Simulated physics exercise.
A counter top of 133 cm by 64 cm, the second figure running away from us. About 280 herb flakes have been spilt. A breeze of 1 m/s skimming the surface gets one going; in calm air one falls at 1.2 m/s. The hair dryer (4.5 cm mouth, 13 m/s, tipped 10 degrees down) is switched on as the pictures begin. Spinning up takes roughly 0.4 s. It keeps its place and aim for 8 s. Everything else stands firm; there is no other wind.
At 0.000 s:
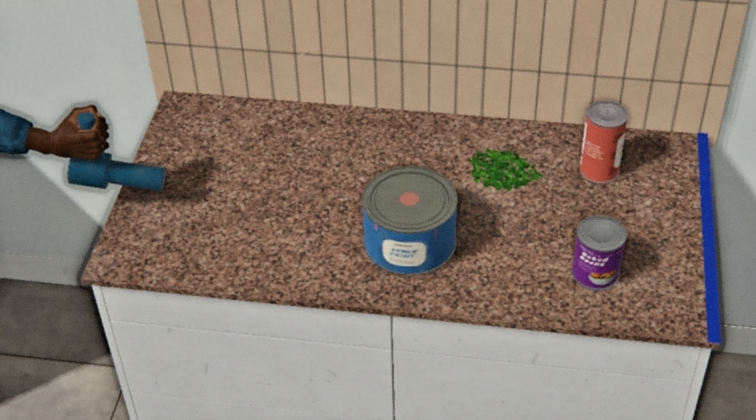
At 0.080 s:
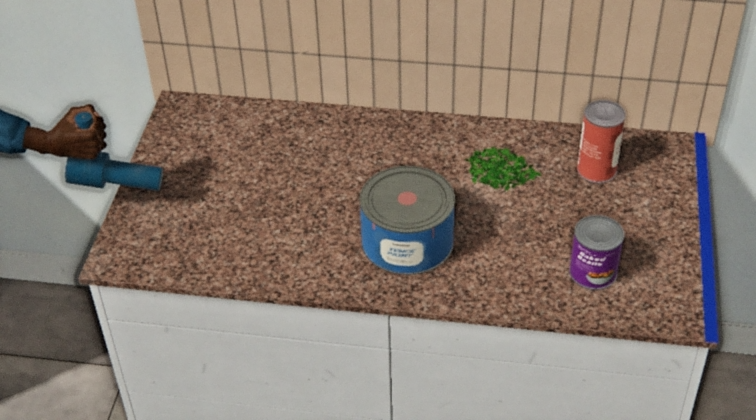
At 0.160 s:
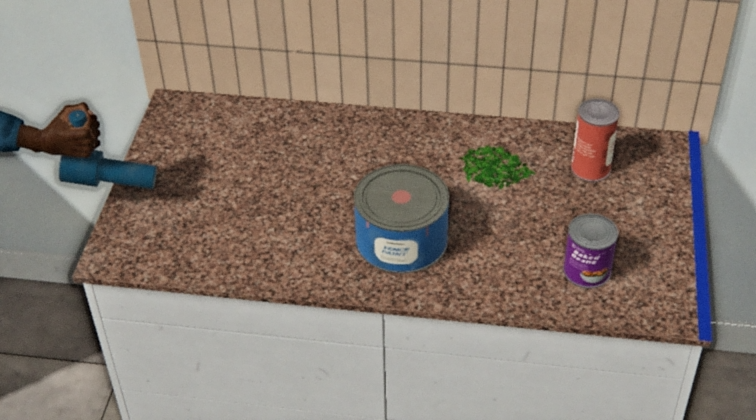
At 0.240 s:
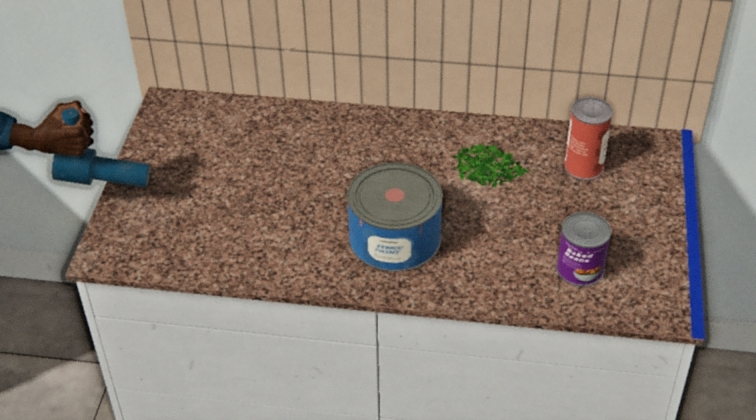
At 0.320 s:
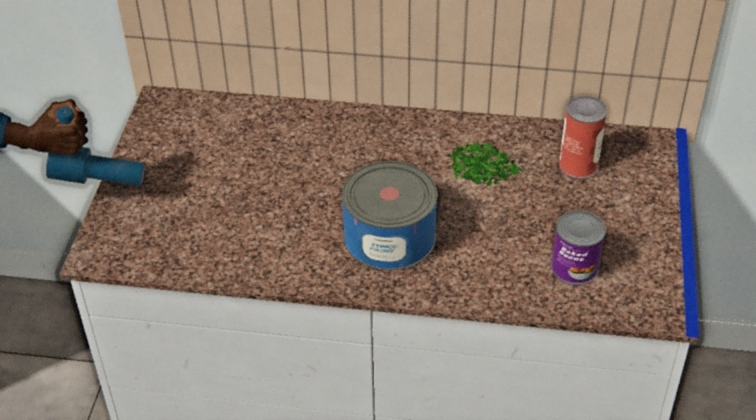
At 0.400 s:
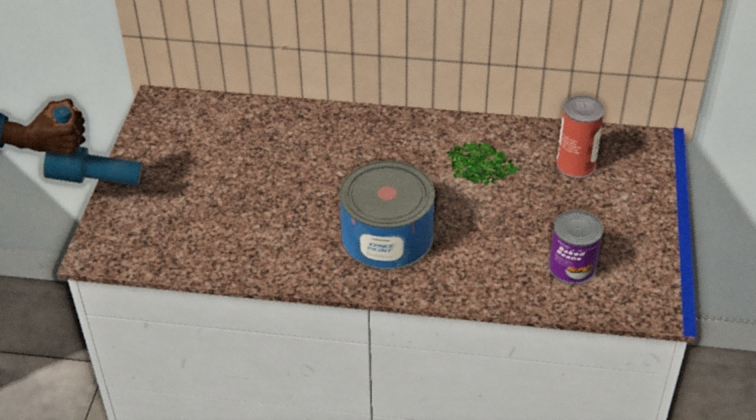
At first, a hand at the left points a blue hair dryer across a speckled counter holding a large blue tin, two smaller tins and a scatter of green herb flakes. The view then drifts slightly, shifting everything a little to the left, while the flakes and tins stay still on the counter.
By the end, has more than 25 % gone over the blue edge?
More than a quarter over the blue edge: Yes.
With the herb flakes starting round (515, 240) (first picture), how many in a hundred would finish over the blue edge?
In that case some 3 per cent.
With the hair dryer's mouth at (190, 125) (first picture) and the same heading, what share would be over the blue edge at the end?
It would be near 100 %.
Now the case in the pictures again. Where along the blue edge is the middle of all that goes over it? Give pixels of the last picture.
Around (685, 148).
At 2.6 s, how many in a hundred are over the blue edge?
Some 90 per cent.
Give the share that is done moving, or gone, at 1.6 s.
About 70 %.
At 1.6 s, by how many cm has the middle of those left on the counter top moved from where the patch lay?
About 35 cm.
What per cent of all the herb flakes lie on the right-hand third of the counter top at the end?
About 10 %.
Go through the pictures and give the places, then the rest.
In the first frame, the middle of the herb flakes is near (502, 170), none has stirred yet and the mouth of the hair dryer is at (163, 180).
In the second frame, the middle of the herb flakes is near (500, 169), none has stirred yet and the blue edge is centred on (711, 229).
In the third frame, the middle of the herb flakes is near (494, 167), none has stirred yet, the top of a tin is at (599, 112) and the top of a large tin is at (401, 196).
In the fourth frame, the middle of the herb flakes is near (487, 166) and none has stirred yet.
In the fifth frame, the middle of the herb flakes is near (482, 164) and none has stirred yet.
In the sixth frame, the middle of the herb flakes is near (480, 164) and none has stirred yet.
After 1.6 s the count stands so, 76 % are over the blue edge; the middle of those still in play is near (620, 237).
After 2.6 s the count stands so, 87 % are over the blue edge.
After 4.4 s the count stands so, 89 % are over the blue edge.
After 8.0 s, at the end, 90 % are over the blue edge.
